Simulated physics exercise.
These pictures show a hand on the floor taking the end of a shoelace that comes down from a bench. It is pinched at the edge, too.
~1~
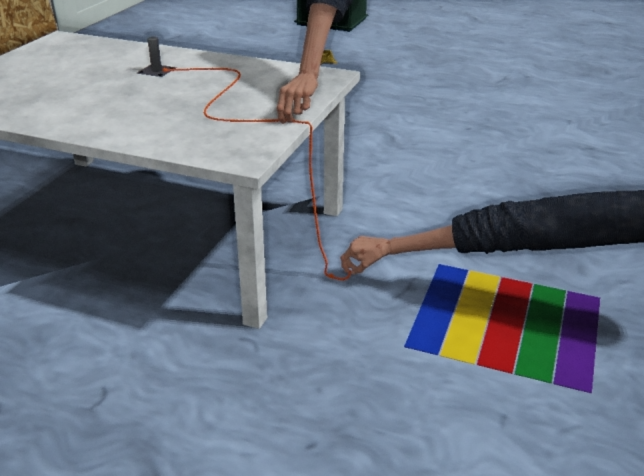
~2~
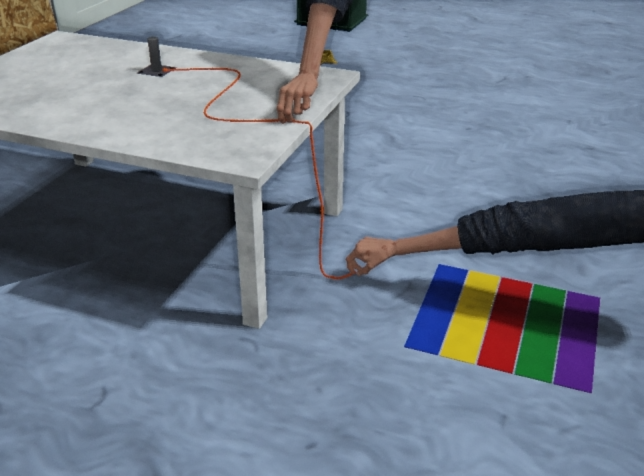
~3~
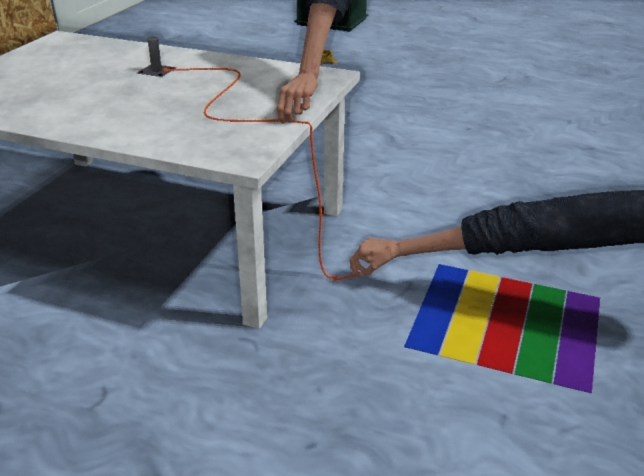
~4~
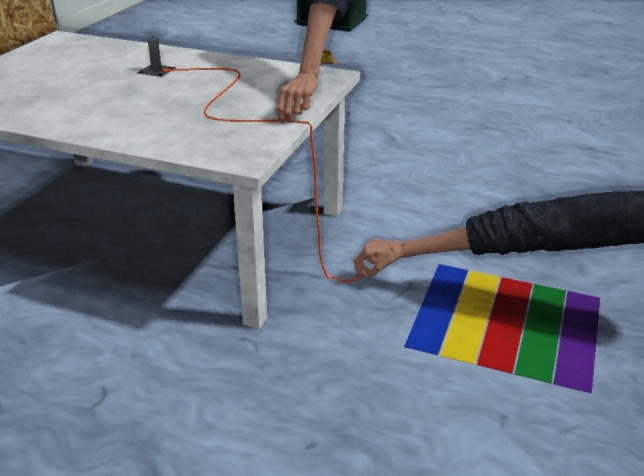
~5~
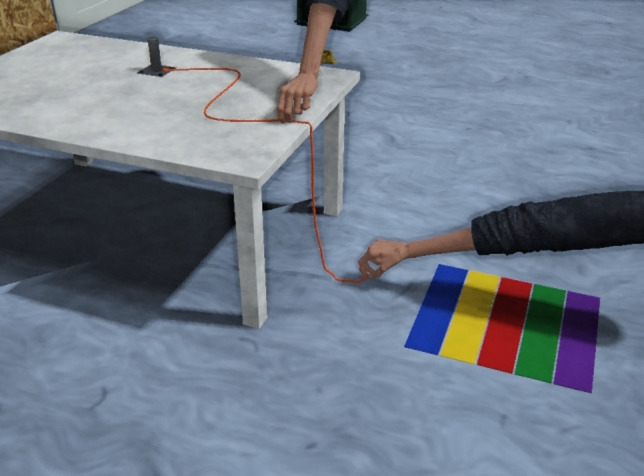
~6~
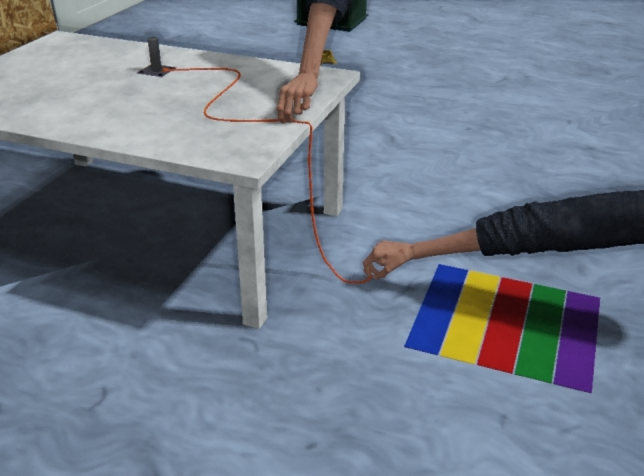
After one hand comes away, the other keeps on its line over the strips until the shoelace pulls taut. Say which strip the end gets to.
It gets to the purple strip.
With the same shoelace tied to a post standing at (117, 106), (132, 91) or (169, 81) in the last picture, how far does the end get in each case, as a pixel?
Going through the tries, you get (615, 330), then (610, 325), then (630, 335).
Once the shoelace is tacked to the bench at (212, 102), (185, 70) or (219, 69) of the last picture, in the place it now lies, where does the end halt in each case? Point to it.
Approximately (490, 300), (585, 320) and (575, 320), respectively.
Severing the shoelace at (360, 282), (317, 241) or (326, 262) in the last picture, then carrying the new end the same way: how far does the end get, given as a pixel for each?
First try near (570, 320), second near (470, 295), third near (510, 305).
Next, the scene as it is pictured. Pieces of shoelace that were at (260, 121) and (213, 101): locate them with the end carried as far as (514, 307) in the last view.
Around (333, 168) and around (290, 104).
A little later, end near (515, 307); over red.
Next, end near (561, 317); over green.
When it is tight, end near (591, 324); over purple. The purple one.
